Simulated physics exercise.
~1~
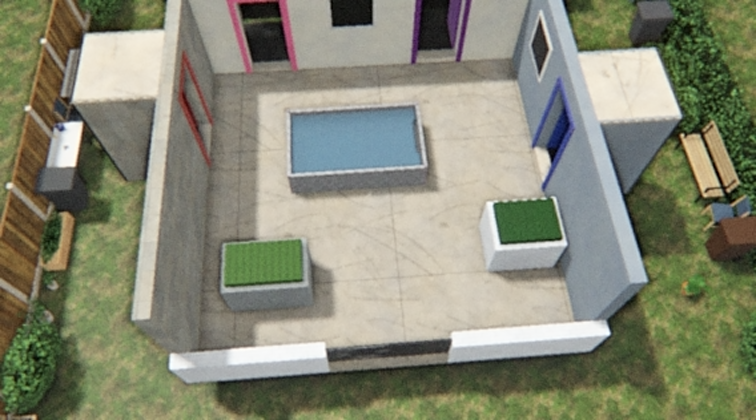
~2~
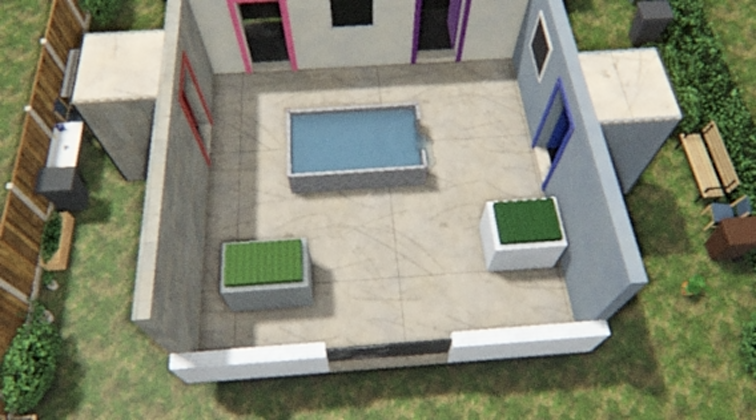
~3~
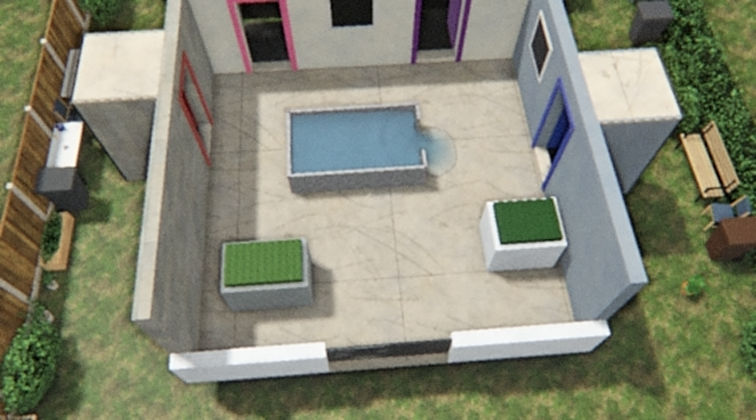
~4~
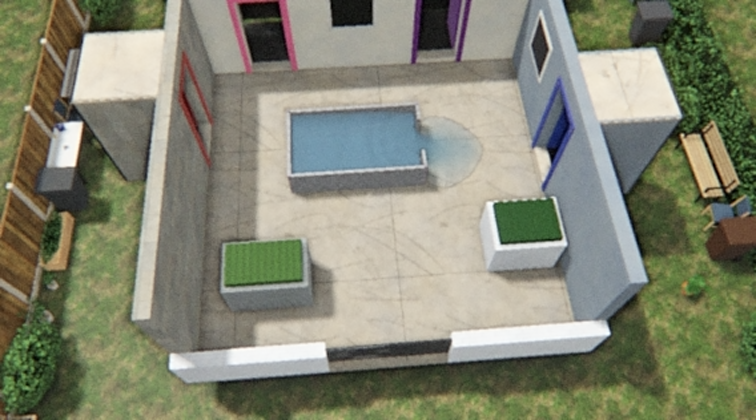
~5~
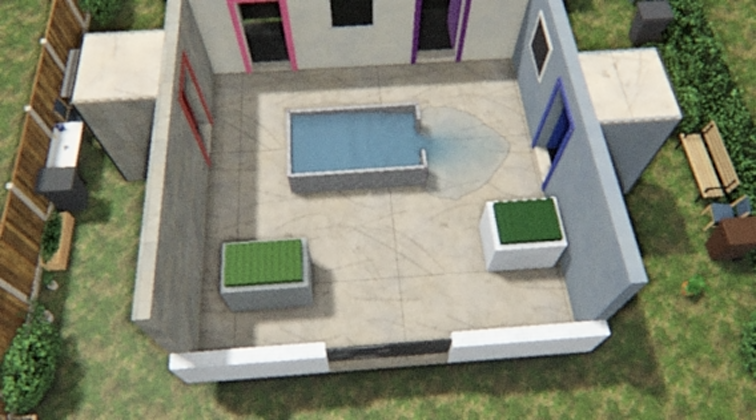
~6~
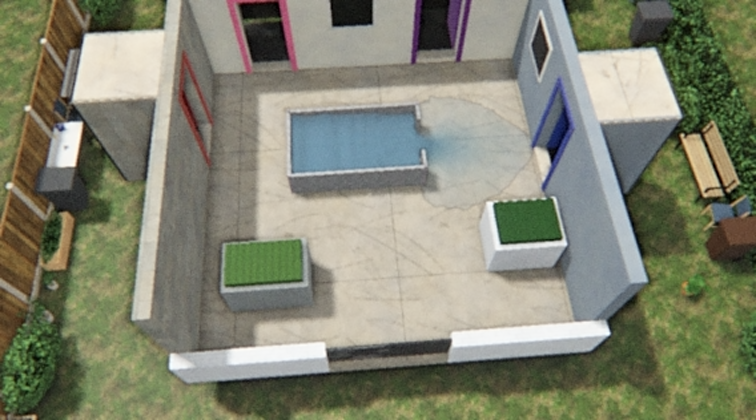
A walled courtyard with a raised rectangular pool, its right side opening and water pouring out, spreading rightward across the pale floor.
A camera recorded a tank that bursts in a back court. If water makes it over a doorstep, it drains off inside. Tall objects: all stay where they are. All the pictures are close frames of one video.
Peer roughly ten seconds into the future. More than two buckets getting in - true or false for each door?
Red door: False; purple door: False; pink door: False; blue door: True.
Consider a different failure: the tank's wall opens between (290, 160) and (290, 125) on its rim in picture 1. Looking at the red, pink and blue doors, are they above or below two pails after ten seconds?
Result - red: Above the limit; pink: Above the limit; blue: Below the limit.
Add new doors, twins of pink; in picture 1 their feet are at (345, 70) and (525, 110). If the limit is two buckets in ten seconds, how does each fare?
First: Remains below. Second: Gets beyond it.
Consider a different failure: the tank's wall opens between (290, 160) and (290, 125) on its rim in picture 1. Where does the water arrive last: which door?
I say the blue-painted one.
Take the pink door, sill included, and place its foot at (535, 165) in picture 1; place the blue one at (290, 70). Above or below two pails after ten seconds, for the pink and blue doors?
As I see it, the pink door tops the limit and the blue door stays within the limit.
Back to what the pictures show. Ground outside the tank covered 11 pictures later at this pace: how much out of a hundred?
I reckon around 20 %.
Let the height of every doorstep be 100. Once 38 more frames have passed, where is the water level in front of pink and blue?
Some 80 percent and then some 170 percent.
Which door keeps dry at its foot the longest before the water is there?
That would be the red door.
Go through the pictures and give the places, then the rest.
The first picture shows still water in the tank at (355, 140).
In the second picture, the front is at a hidden place, out from the gap at (418, 147).
In the third picture, the front is at (451, 142), out from the gap at (418, 148).
In the fourth picture, water pours out at (418, 147) and has run to (477, 145).
In the fifth picture, water pours out at (418, 147) and has run to (502, 141).
In the sixth picture, the front is at (528, 142), out from the gap at (418, 147).
A moment on, water covers 20 % of the floor; the red door not reached, the purple door not reached, the pink door not reached, the blue door over two buckets in.
Next, water covers 20 % of the floor; the red door not reached, the purple door not reached, the pink door not reached, the blue door over two buckets in.
Then, water covers 30 % of the floor; the red door not reached, the purple door wet at the sill, nothing in, the pink door not reached, the blue door far over two buckets in.
Later, water covers 60 % of the floor; the red door not reached, the purple door wet at the sill, nothing in, the pink door wet at the sill, nothing in, the blue door far over two buckets in.
In the end, water covers 90 % of the floor; the red door wet at the sill, nothing in, the purple door wet at the sill, nothing in, the pink door under two buckets in, the blue door far over two buckets in.
